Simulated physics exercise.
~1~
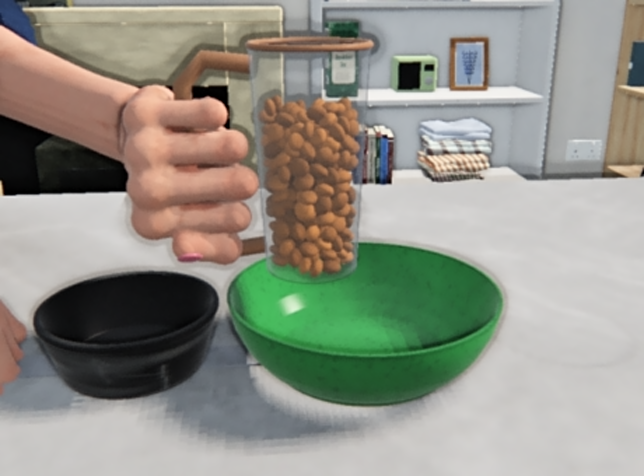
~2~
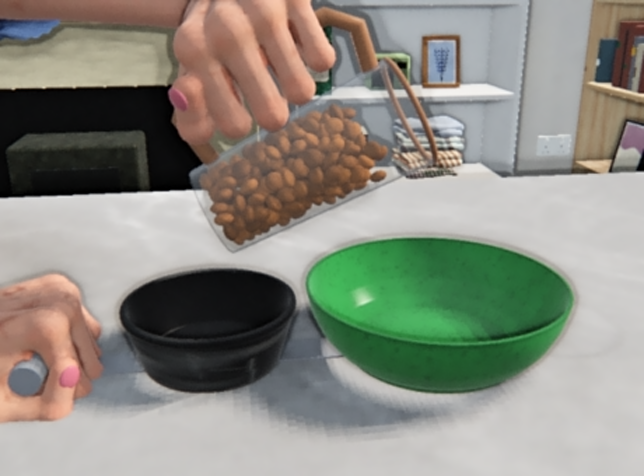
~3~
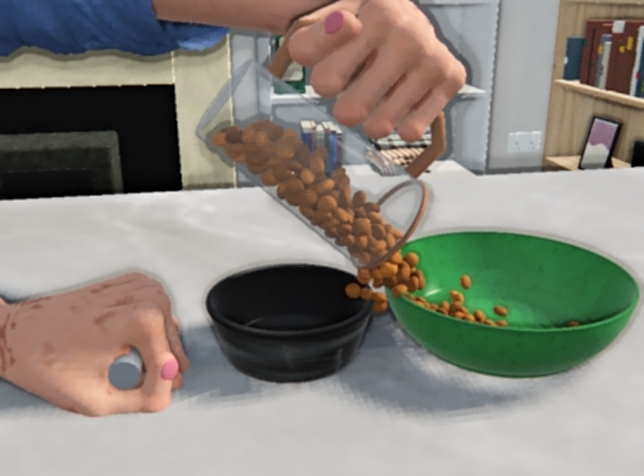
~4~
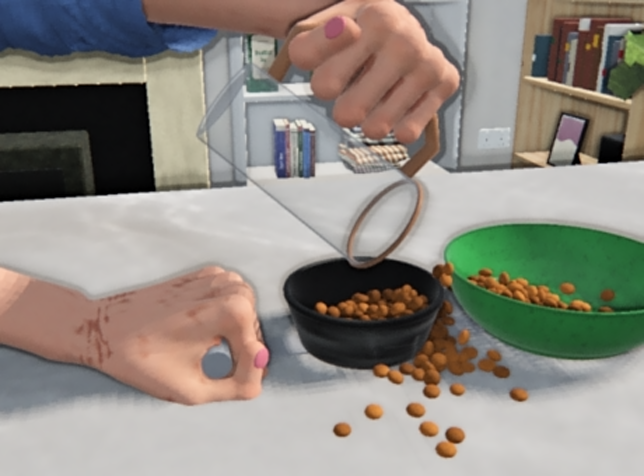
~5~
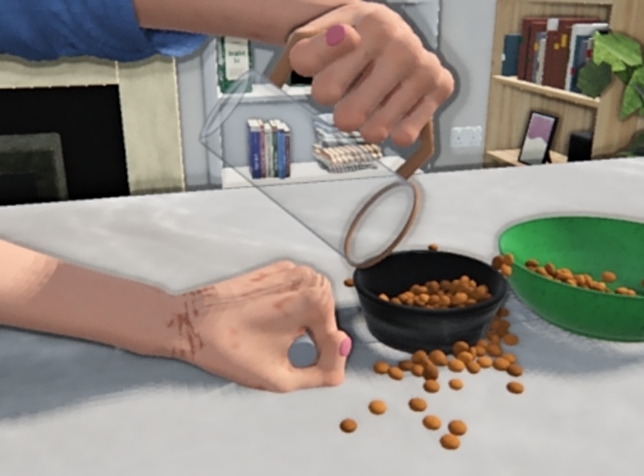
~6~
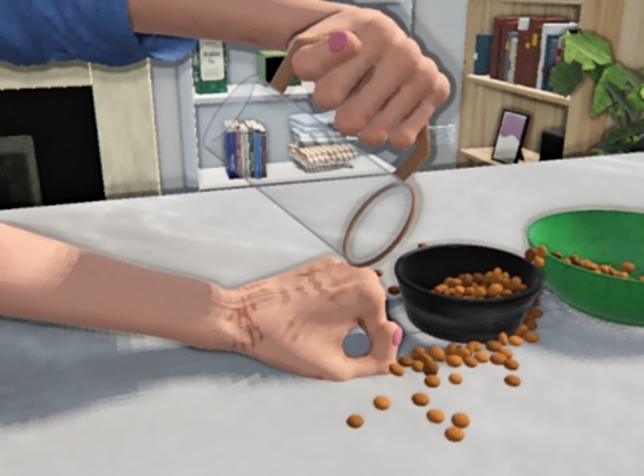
A hand tips a clear cup, spilling brown kibble into two bowls and onto the table.
